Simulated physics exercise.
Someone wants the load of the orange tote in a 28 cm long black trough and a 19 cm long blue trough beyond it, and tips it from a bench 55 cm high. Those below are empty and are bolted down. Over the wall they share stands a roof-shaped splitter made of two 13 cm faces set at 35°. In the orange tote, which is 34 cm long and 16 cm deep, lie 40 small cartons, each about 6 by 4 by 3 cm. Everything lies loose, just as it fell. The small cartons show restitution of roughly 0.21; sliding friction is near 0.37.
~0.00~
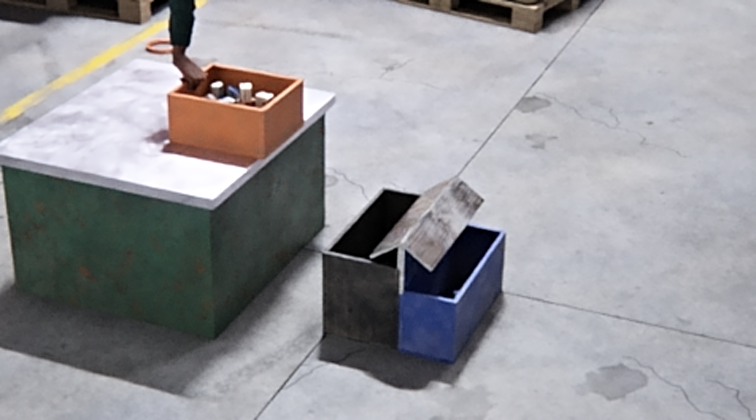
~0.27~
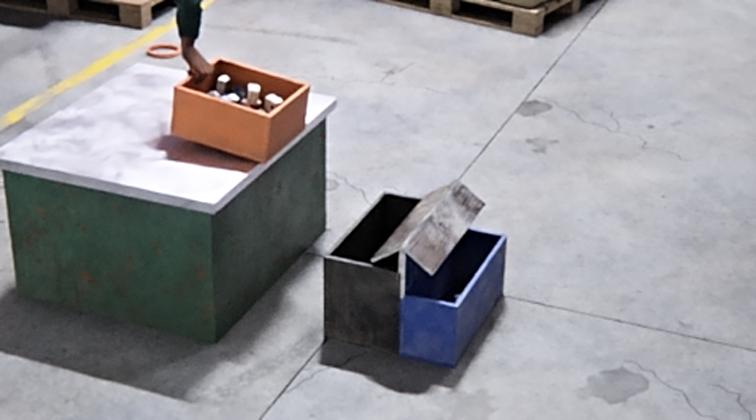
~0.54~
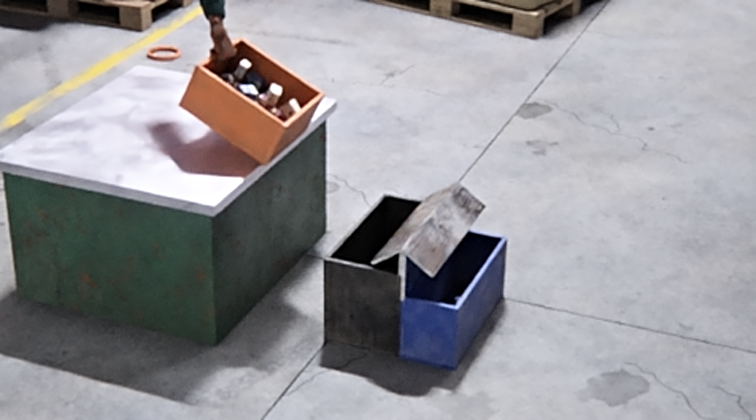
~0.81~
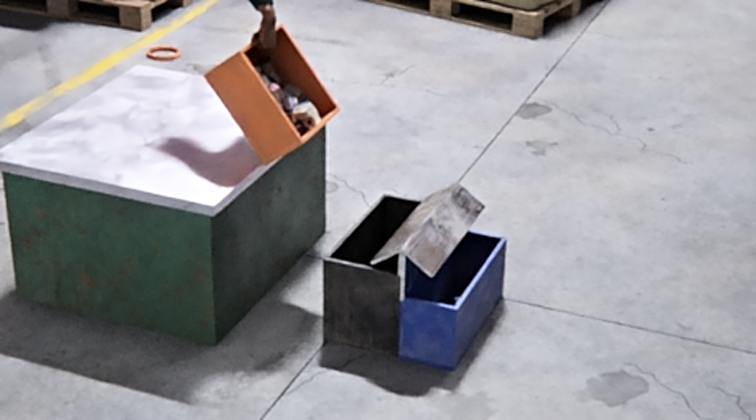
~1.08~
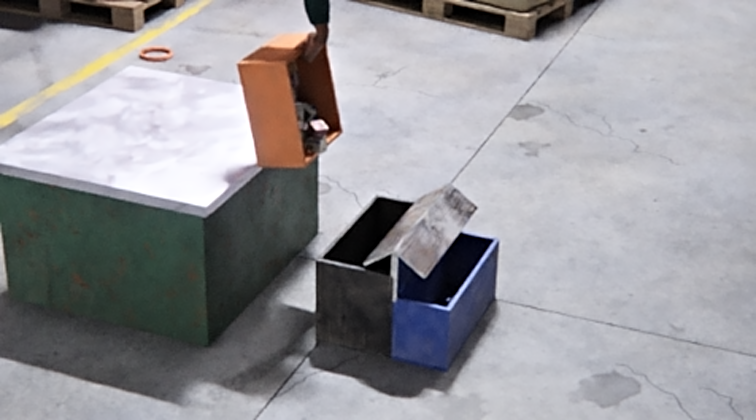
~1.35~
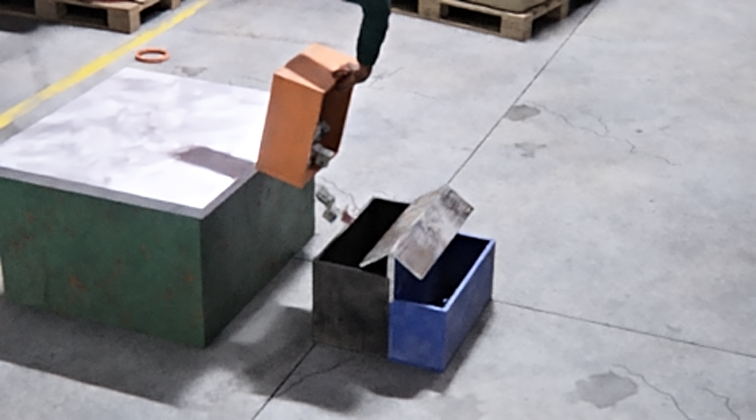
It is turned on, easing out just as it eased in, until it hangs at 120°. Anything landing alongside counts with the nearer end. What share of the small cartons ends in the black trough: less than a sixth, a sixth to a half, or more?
Upwards of half of the small cartons end in the black trough.
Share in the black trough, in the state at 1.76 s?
Close to 40 in a hundred.
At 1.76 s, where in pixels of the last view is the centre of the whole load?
Somewhere around (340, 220) in pixels.
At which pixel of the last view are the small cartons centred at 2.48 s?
The middle lies close to (376, 300).
After 1.53 s, tilt 114°; 31 still in the orange tote, 2 in the black trough, 1 on the ground short of the black trough and 6 in the air.
After 1.76 s, tilt 120°; 9 still in the orange tote, 16 in the black trough, 3 on the ground short of the black trough and 12 in the air.
After 2.07 s, tilt 120°; 23 in the black trough, 10 on the ground short of the black trough and 7 in the air.
When it is over (at 2.48 s), 27 in the black trough and 13 on the ground short of the black trough. Asked share, 27 of 40, 68 per cent.
